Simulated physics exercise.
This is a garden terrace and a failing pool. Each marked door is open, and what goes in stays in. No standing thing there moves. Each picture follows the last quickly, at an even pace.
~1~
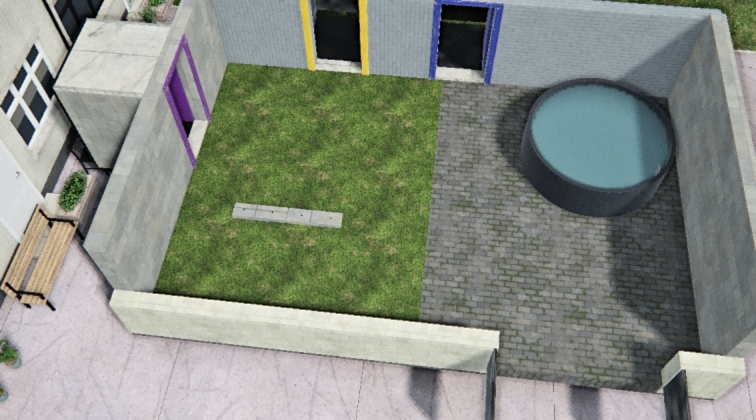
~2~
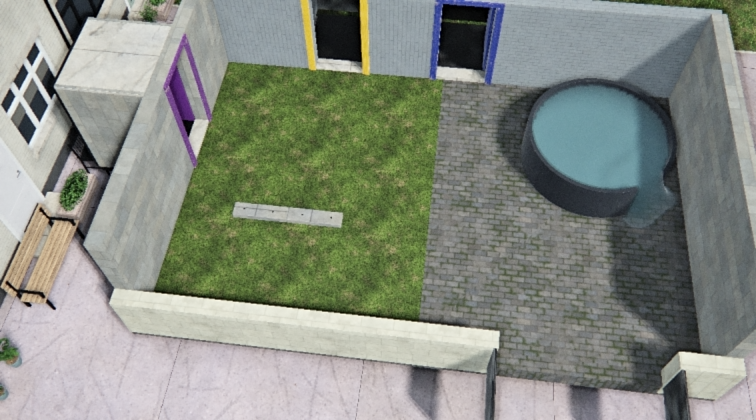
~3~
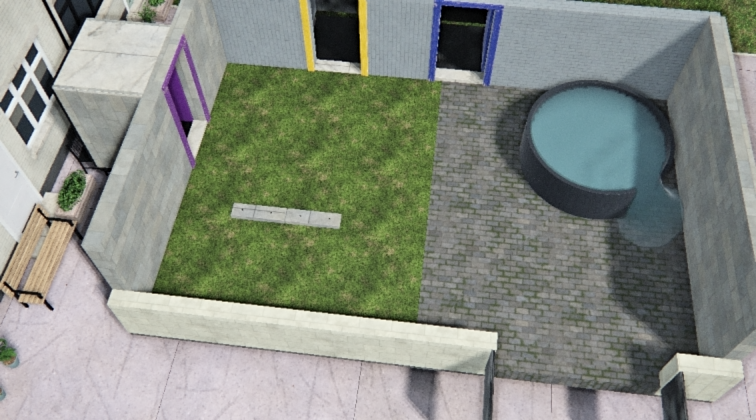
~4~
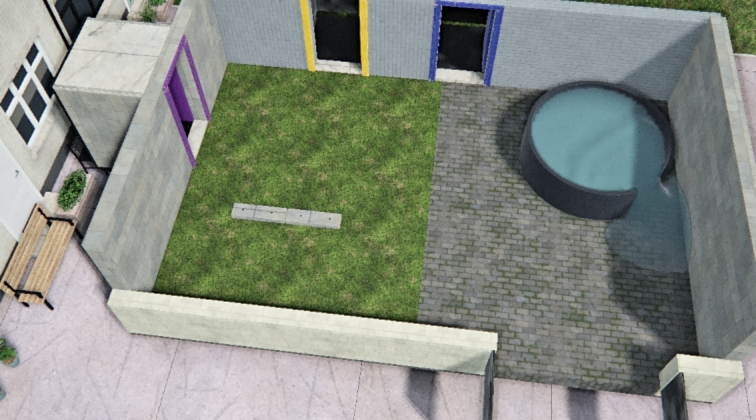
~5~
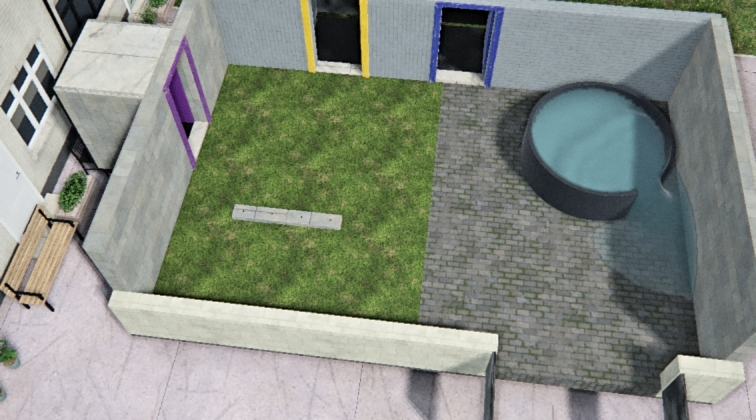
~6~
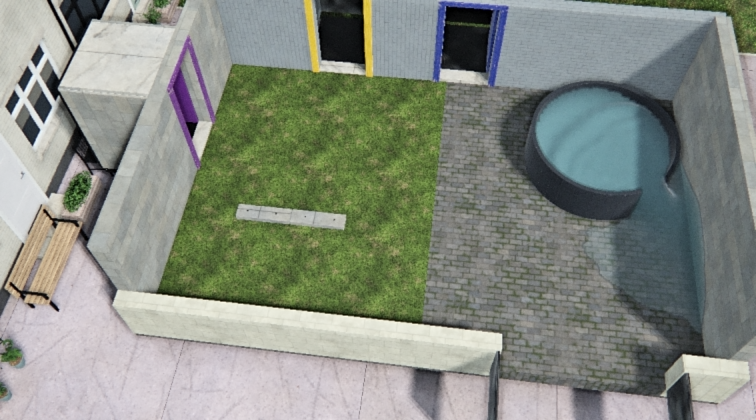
A round pool leaks from its lower right side, and water spreads across the grey paving.
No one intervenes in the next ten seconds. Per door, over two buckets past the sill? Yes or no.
Blue door no, purple door no, yellow door no.
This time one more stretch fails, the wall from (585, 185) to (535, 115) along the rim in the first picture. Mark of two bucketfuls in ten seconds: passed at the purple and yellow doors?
Well, the purple door crosses the threshold, but the yellow door crosses the threshold.
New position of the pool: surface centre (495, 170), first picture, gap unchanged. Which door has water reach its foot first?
The blue-painted one is the first one.
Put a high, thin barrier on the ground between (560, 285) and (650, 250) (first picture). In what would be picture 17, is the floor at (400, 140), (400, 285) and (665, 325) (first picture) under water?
Reading them off in sequence: Spared, spared, swamped.
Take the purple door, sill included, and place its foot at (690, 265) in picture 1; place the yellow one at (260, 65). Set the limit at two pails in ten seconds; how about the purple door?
Purple door: It tops the limit.
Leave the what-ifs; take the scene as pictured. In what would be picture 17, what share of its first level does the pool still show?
My reading is 64 %.
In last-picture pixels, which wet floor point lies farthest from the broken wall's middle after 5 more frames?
Near (702, 377).
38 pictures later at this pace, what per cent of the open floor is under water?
That comes to about 40 per cent.
A moment on, water covers 10 % of the floor; the blue door not reached, the purple door not reached, the yellow door not reached.
Next, water covers 15 % of the floor; the blue door not reached, the purple door not reached, the yellow door not reached.
Then, water covers 20 % of the floor; the blue door not reached, the purple door not reached, the yellow door not reached.
Later, water covers 40 % of the floor; the blue door wet at the sill, nothing in, the purple door not reached, the yellow door not reached.
In the end, water covers 65 % of the floor; the blue door wet at the sill, nothing in, the purple door not reached, the yellow door wet at the sill, nothing in.
